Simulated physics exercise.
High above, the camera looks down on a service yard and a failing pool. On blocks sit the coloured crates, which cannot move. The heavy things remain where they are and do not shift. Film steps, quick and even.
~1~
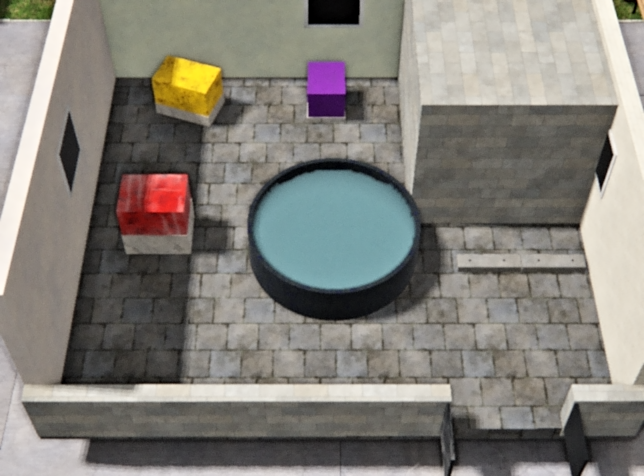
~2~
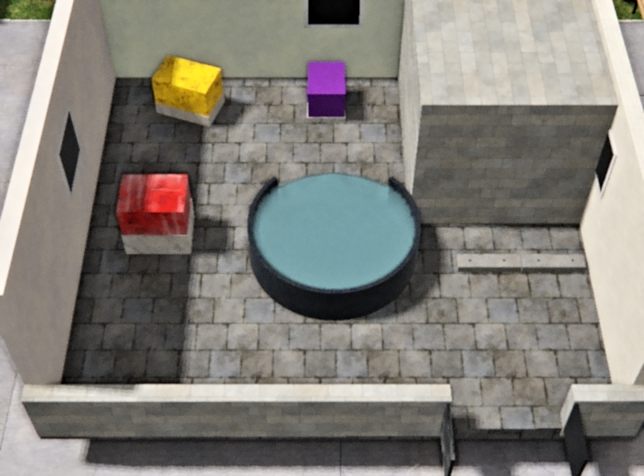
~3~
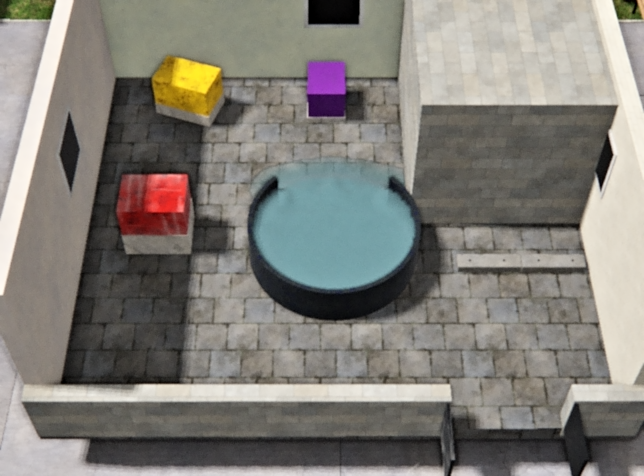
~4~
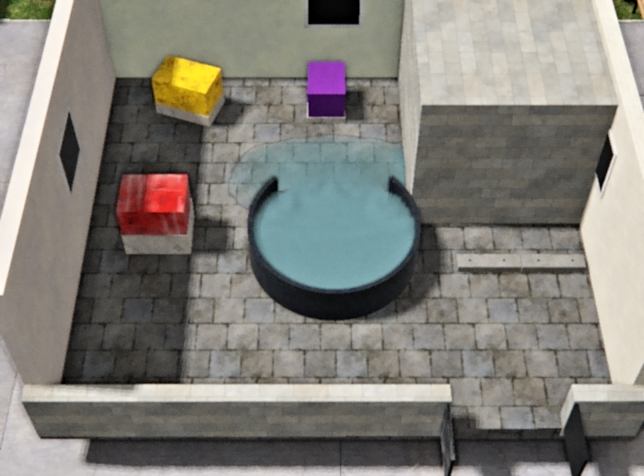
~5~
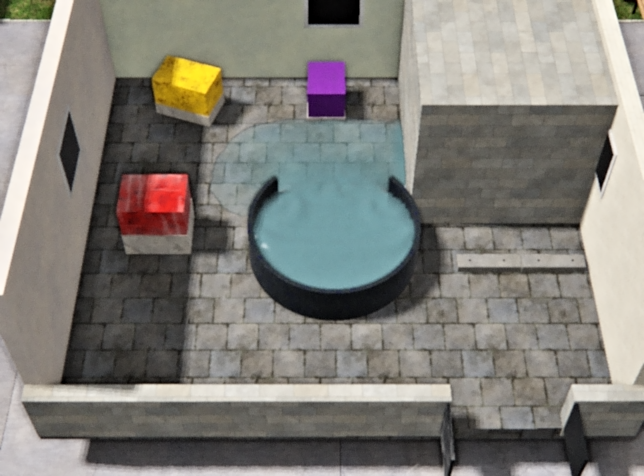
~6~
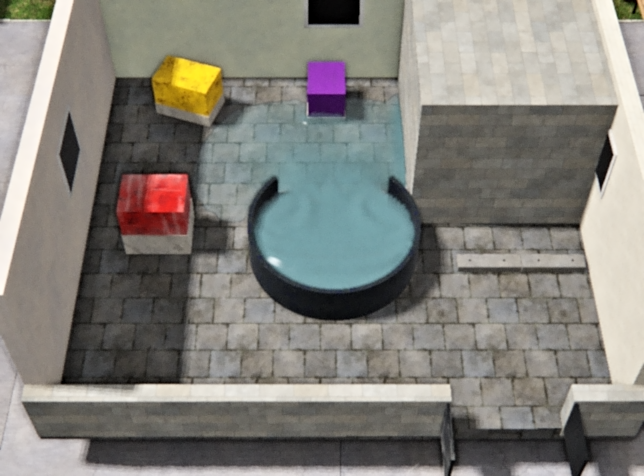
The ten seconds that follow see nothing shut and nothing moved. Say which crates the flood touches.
At the end, red crate: A dry one; yellow crate: A wet one; purple crate: A wet one.
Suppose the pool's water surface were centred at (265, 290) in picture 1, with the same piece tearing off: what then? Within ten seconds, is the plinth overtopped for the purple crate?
Result - purple crate gets flooded.
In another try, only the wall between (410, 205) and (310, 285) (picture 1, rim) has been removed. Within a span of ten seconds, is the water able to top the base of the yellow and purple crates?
The yellow crate is untouched and the purple crate is untouched.
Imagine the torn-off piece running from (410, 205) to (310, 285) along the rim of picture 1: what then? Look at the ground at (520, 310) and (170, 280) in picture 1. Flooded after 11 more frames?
Submerged, untouched.
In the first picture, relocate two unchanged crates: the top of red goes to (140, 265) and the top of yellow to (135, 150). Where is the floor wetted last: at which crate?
One in red.
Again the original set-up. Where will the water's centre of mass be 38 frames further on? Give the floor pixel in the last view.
The water's centre sits above (248, 192).
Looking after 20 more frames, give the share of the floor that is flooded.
It works out to about 35 in a hundred.
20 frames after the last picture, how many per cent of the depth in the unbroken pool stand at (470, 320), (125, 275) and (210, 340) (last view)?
Roughly 0 per cent, 0 per cent and 0 per cent.
A moment on, water covers 25 % of the floor; the red crate water round its plinth, the yellow crate water round its plinth, the purple crate water round its plinth.
Next, water covers 25 % of the floor; the red crate water round its plinth, the yellow crate water round its plinth, the purple crate water round its plinth.
Then, water covers 35 % of the floor; the red crate water round its plinth, the yellow crate water round its plinth, the purple crate water round its plinth.
Later, water covers 60 % of the floor; the red crate water round its plinth, the yellow crate water round its plinth, the purple crate water round its plinth.
In the end, water covers 85 % of the floor; the red crate stayed above the water, the yellow crate was topped, the purple crate was topped.
